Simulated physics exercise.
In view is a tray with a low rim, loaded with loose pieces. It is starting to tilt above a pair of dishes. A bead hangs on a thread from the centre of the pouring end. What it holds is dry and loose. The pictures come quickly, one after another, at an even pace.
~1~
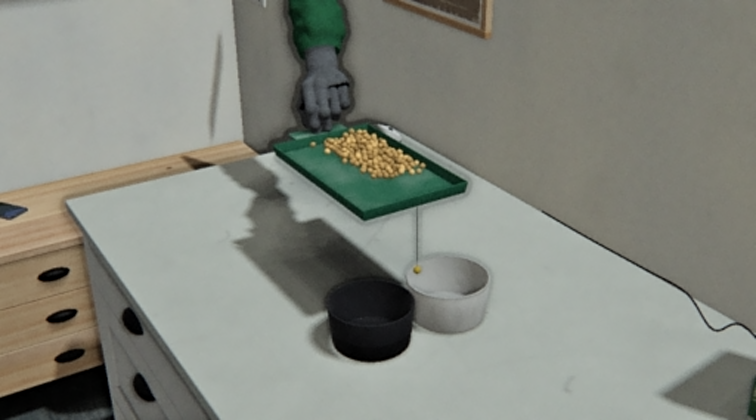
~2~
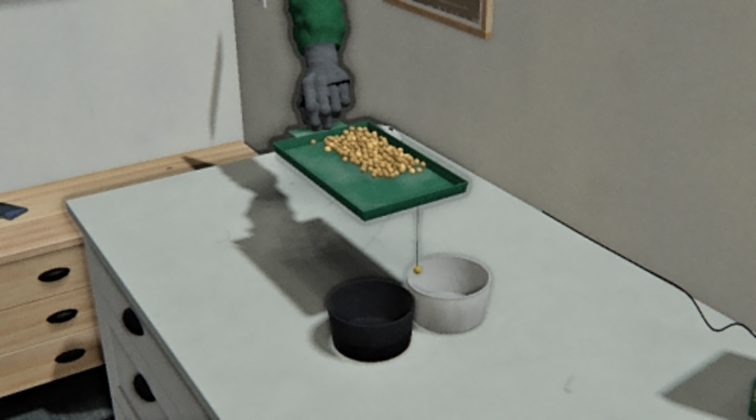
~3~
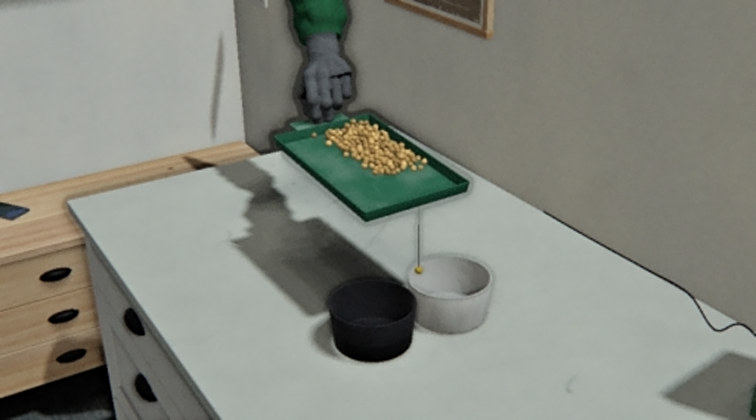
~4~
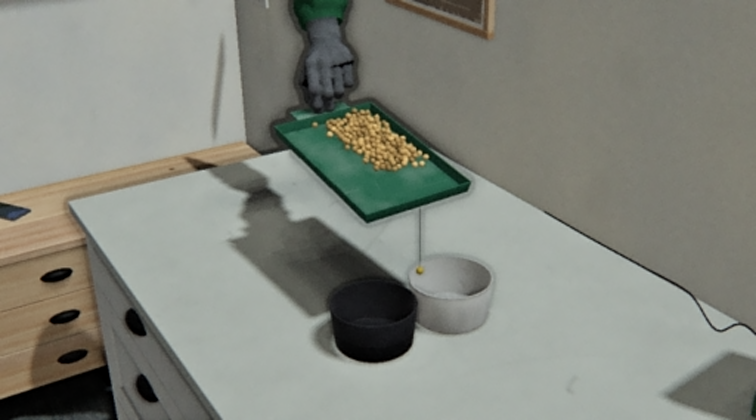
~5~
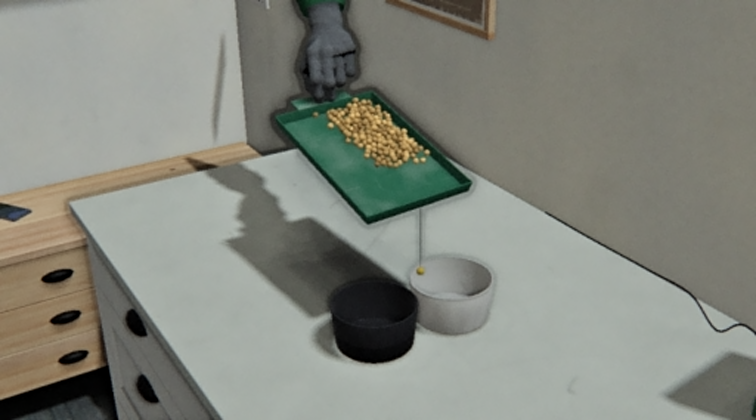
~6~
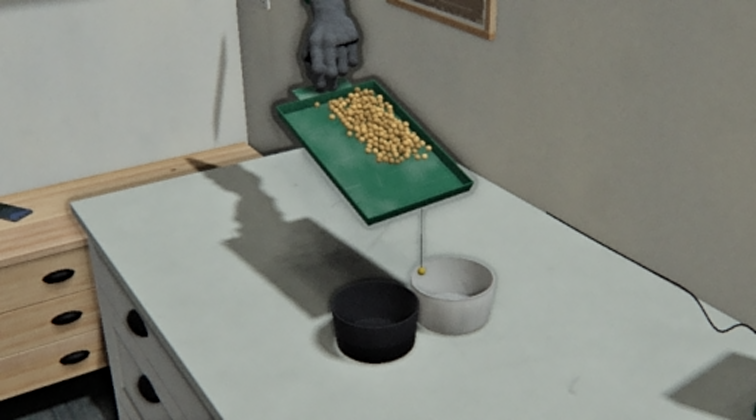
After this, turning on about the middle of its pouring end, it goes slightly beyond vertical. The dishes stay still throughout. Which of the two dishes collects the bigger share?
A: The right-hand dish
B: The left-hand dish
B.
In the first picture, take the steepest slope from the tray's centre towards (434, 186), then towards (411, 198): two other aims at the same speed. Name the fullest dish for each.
First case: The dish at right. Second case: The dish at right.
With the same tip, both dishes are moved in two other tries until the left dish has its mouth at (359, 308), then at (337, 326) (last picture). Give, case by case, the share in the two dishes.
70 and 80 in a hundred, in turn.
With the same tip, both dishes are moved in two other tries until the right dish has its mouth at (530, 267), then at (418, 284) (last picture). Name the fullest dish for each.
Results - the dish on the left side first, the dish on the right side second.
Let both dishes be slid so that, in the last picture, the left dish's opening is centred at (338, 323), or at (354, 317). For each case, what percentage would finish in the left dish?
10 % and 30 %.
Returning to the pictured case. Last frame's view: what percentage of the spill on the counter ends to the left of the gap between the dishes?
Near 10 in a hundred.
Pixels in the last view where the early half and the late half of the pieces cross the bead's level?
The leading part at (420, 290), the rest of it at (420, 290).
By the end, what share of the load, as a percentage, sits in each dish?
So the left dish gets 50 % of the load, while the right one gets 20 %.
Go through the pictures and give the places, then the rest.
In the first frame, corners of the pouring end near (364, 210) and (465, 182), level; middle of the load near (375, 153), dried chickpeas; left dish near (394, 339); right dish near (472, 310); bead on its thread near (417, 270).
In the second frame, corners of the pouring end near (364, 210) and (466, 182), level; middle of the load near (375, 152).
In the third frame, corners of the pouring end near (366, 211) and (467, 181), tipped barely, lowest at the left corner; middle of the load near (372, 143).
In the fourth frame, corners of the pouring end near (367, 213) and (468, 181), tipped a little, lowest at the left corner; middle of the load near (373, 135).
In the fifth frame, corners of the pouring end near (368, 215) and (470, 181), tipped a little, lowest at the left corner; middle of the load near (374, 128).
In the sixth frame, corners of the pouring end near (369, 216) and (471, 181), tipped clearly, lowest at the left corner; middle of the load near (376, 121); left dish near (399, 340); right dish near (477, 312).
Shortly afterwards, tray tipped steeply; all but a few on the tray; a little in the air.
Next, tray tipped right over; the bulk on the tray; a little in the left dish; only a few in the right dish; a little outside both; only a few in the air.
Some moments later, tray tipped past a quarter turn; near half in the left dish; near a quarter in the right dish; near a quarter outside both; only a few in the air.
In the end, tray tipped past a quarter turn; near half in the left dish; near a quarter in the right dish; near a third outside both.
